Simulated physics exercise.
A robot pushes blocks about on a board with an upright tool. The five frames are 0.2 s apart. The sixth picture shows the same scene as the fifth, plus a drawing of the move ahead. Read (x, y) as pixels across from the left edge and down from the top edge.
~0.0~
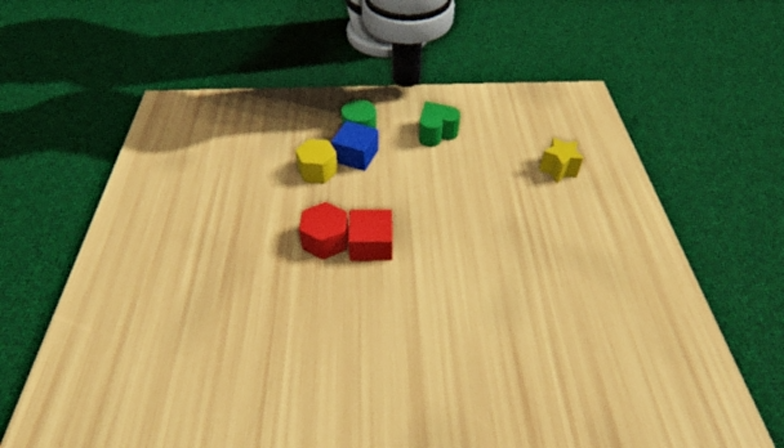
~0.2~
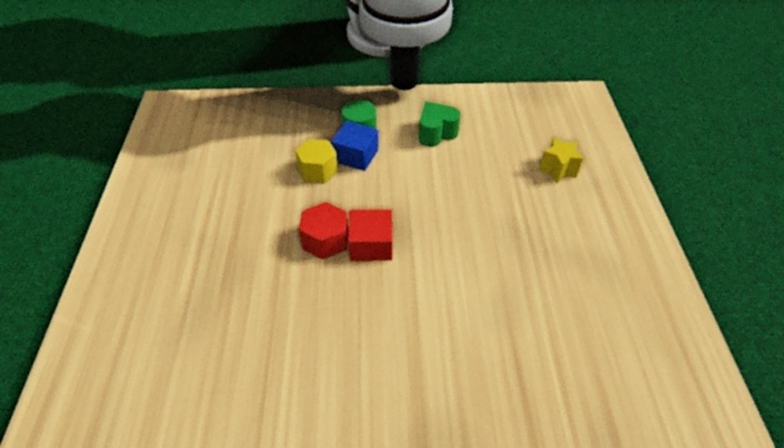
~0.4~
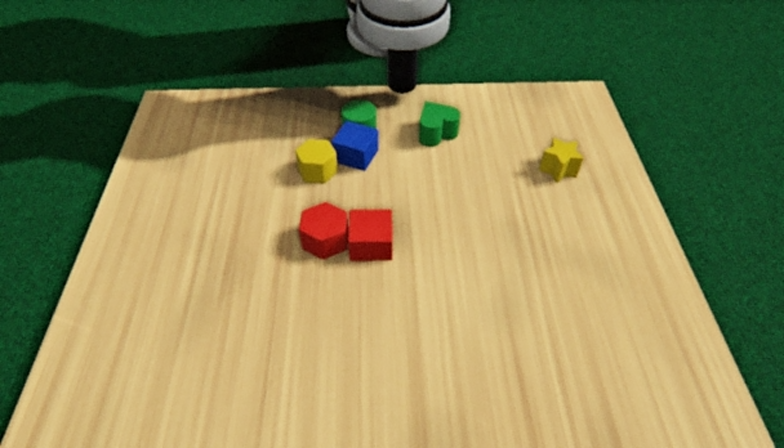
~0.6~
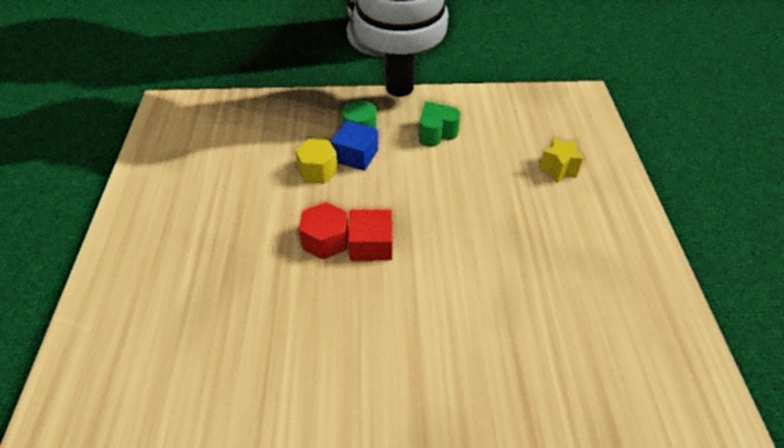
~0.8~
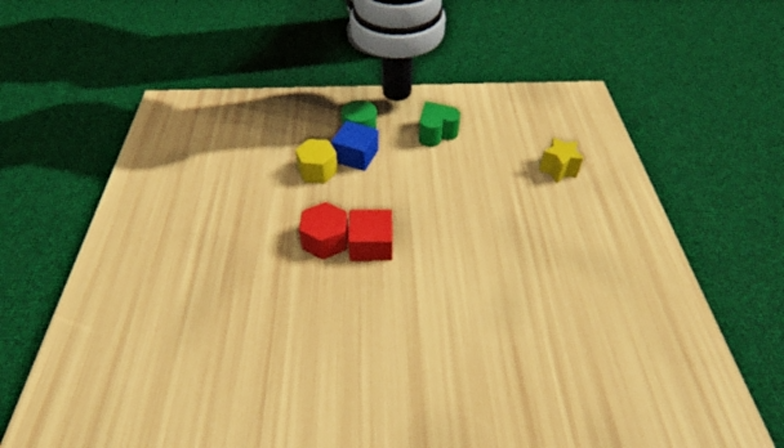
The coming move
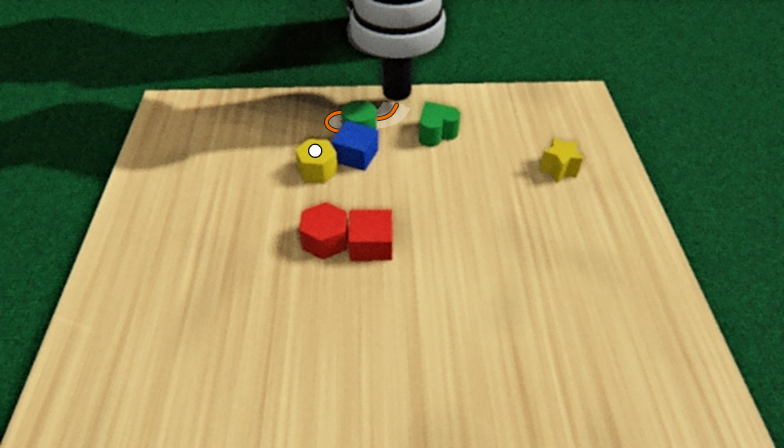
We see red, yellow, green and blue blocks resting on a wooden board while a robot's upright black tool at the far edge moves slightly toward the viewer and a little left; none of the blocks move.
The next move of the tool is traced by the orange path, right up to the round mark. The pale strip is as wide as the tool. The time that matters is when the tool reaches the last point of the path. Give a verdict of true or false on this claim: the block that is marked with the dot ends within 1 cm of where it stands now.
My answer: True.
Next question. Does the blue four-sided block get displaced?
I'd say yes.
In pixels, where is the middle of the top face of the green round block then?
By then it is at (323, 120).
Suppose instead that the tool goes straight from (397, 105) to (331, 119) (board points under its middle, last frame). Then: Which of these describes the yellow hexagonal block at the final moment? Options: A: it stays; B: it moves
It's A.
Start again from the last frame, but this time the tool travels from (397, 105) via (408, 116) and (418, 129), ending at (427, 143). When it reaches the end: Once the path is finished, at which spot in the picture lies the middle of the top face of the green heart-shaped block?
Answer: (461, 126).
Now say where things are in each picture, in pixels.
The first frame shows tool tip at (406, 80); block tops, yellow hexagonal block at (315, 151); blue four-sided block at (355, 135); green round block at (359, 110).
The second frame shows tool at (404, 83); blocks unchanged.
The third frame shows tool at (402, 86); blocks unchanged.
The fourth frame shows tool at (400, 90); blocks unchanged.
The fifth frame shows tool at (397, 94); yellow hexagonal block at (315, 151); blue four-sided block at (355, 135); green round block at (359, 110).
Path on the board, from (397, 105) through (386, 117) and (364, 120) to (341, 122); the dot is on the yellow hexagonal block.
The first path, step by step. Halfway along, tool at (375, 108); blue four-sided block at (353, 137), turned 15° anticlockwise; green round block at (349, 113).
At the end, tool at (340, 110); yellow hexagonal block in place; blue four-sided block at (349, 140), turned 40° anticlockwise; green round block at (323, 120).
